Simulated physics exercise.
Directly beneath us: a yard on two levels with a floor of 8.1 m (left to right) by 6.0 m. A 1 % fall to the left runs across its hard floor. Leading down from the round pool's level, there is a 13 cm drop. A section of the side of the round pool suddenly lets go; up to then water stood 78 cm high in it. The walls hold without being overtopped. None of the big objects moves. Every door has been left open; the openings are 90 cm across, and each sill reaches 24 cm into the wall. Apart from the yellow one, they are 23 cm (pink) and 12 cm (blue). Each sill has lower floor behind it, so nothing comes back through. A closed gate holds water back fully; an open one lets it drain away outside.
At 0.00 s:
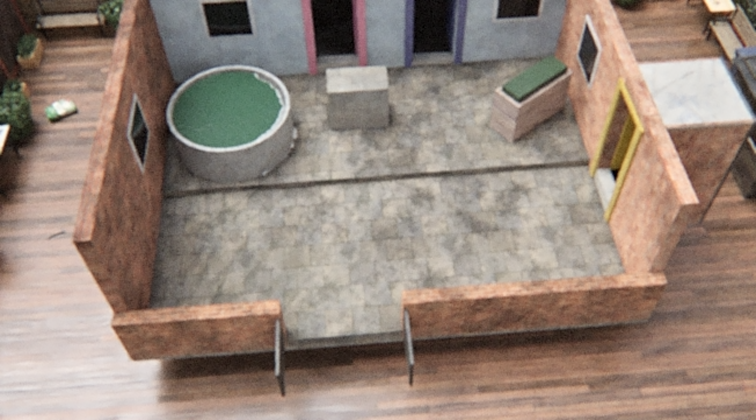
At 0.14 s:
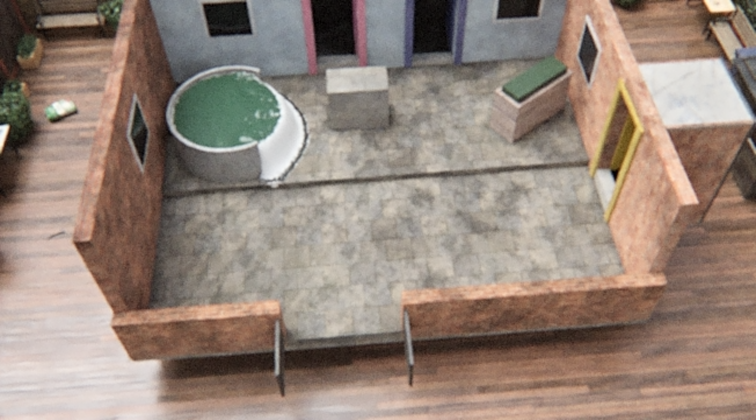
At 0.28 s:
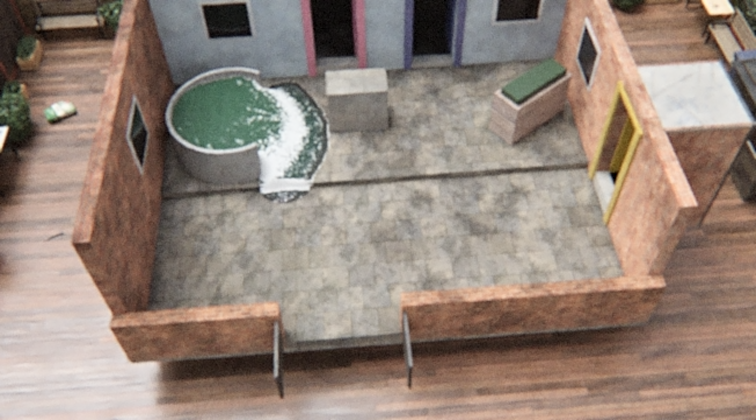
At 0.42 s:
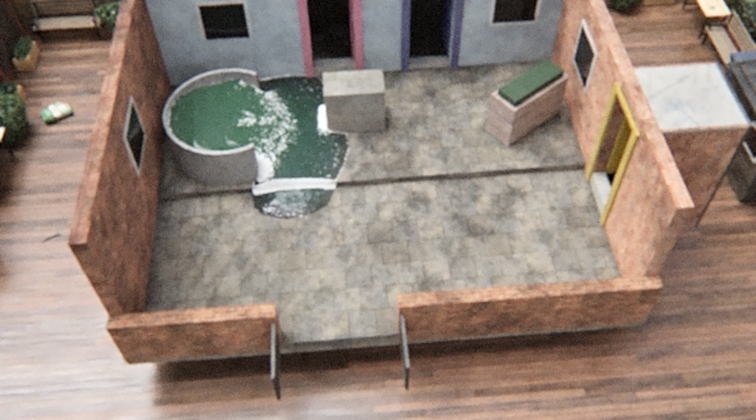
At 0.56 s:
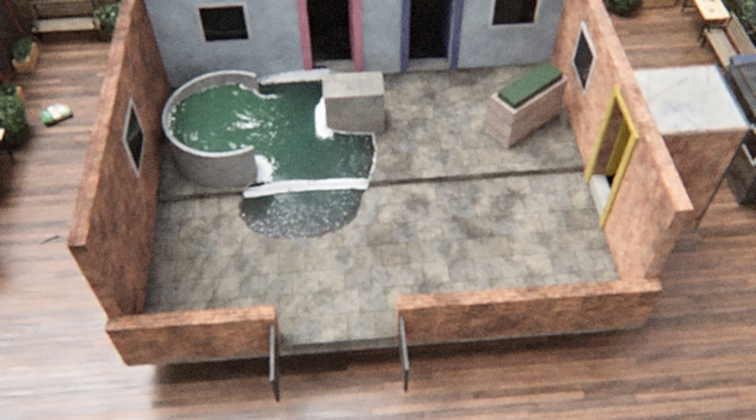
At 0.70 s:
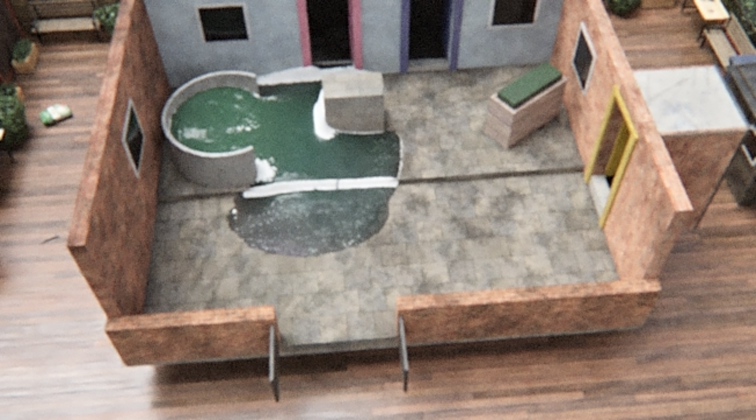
Green water bursting from the right side of a round pool, pouring over a step and spreading across a walled stone yard.
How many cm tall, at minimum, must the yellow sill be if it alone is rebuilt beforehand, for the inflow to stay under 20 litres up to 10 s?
Around 12.5 cm at the least.
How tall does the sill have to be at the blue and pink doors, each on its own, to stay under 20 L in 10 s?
Roughly 6.5 cm for the blue door and roughly 29 cm for the pink door.
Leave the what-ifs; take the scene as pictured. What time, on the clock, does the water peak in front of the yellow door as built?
I'd say near 2.6 seconds.
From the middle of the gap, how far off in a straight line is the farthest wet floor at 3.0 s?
About 7.0 m.
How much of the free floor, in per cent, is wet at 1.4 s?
Some 50 per cent is wet.
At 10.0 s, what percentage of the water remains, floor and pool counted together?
Close to 88 per cent is still present.
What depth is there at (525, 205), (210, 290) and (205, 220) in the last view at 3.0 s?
About 3, 0 and 0 cm.
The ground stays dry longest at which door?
That would be the yellow one.
After 1.4 s water covers 50 % of the floor, deepest (44 cm) near (318, 128); it has not reached the yellow door.
After 3.0 s water covers 75 % of the floor, deepest (42 cm) near (619, 305); 18 cm at the yellow door, 0 litres in over its 26 cm sill.
After 10.0 s water covers 90 % of the floor, deepest (20 cm) near (139, 343); 5 cm at the yellow door, 0 litres in over its 26 cm sill.
At the yellow door as built, the water arrived by 2.3 s and peaked near 19 cm at 2.6 s.
Run again over the same 10 s with other heights there, 36 litres in over 10.5 cm, 11 litres over 14 cm. The limit of 20 litres is kept from about 12.5 cm up.
